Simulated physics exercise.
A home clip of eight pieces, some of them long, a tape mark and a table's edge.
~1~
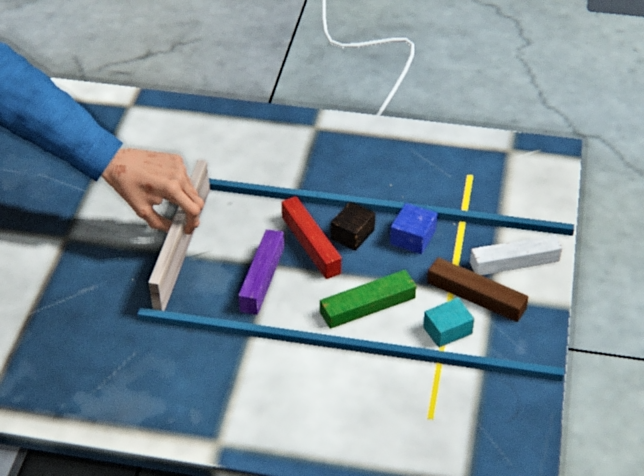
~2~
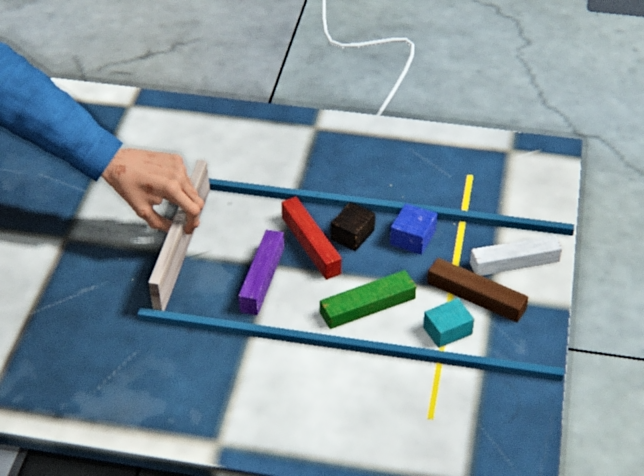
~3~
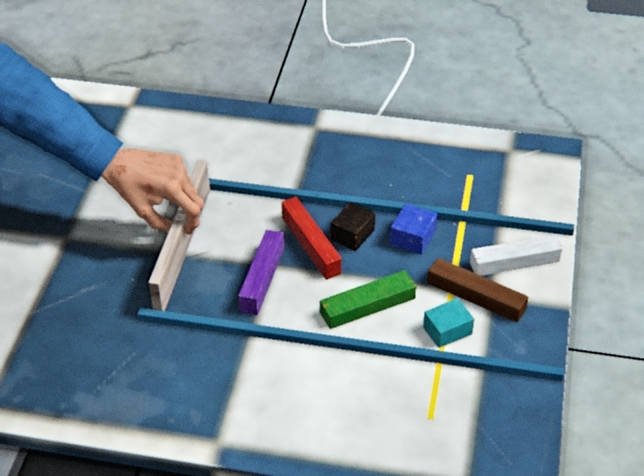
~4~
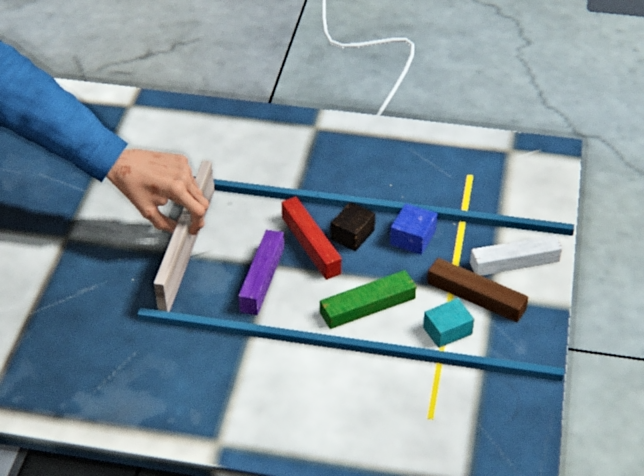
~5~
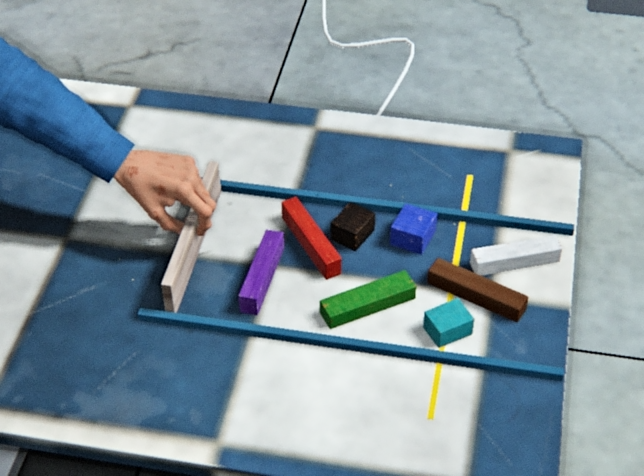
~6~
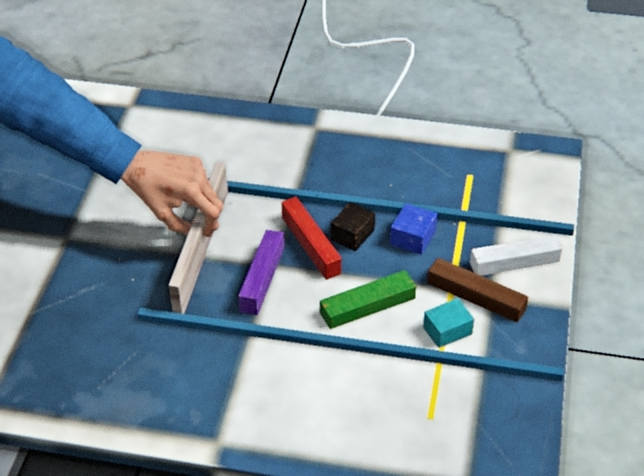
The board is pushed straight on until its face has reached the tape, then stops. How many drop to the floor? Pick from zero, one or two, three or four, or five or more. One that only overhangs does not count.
As it turns out, the number that fall off is zero.
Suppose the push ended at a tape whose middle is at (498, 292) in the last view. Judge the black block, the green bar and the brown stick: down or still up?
The black block survives; the green bar survives; the brown stick drops off.
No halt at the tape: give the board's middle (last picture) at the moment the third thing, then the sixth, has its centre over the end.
Near (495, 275) and (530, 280).
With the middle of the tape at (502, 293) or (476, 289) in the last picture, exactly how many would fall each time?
The counts: 3 and 1.
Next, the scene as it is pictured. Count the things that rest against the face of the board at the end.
2 of them.
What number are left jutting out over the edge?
That would be 2.
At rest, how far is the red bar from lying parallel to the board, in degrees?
Roughly 20° out of line.
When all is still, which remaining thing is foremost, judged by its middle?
That is the white bar.
Early on, none off yet; white bar at rest near (516, 255); brown stick at rest near (477, 290); turquoise block at rest near (448, 323).
Finally, the number that fall off is zero.
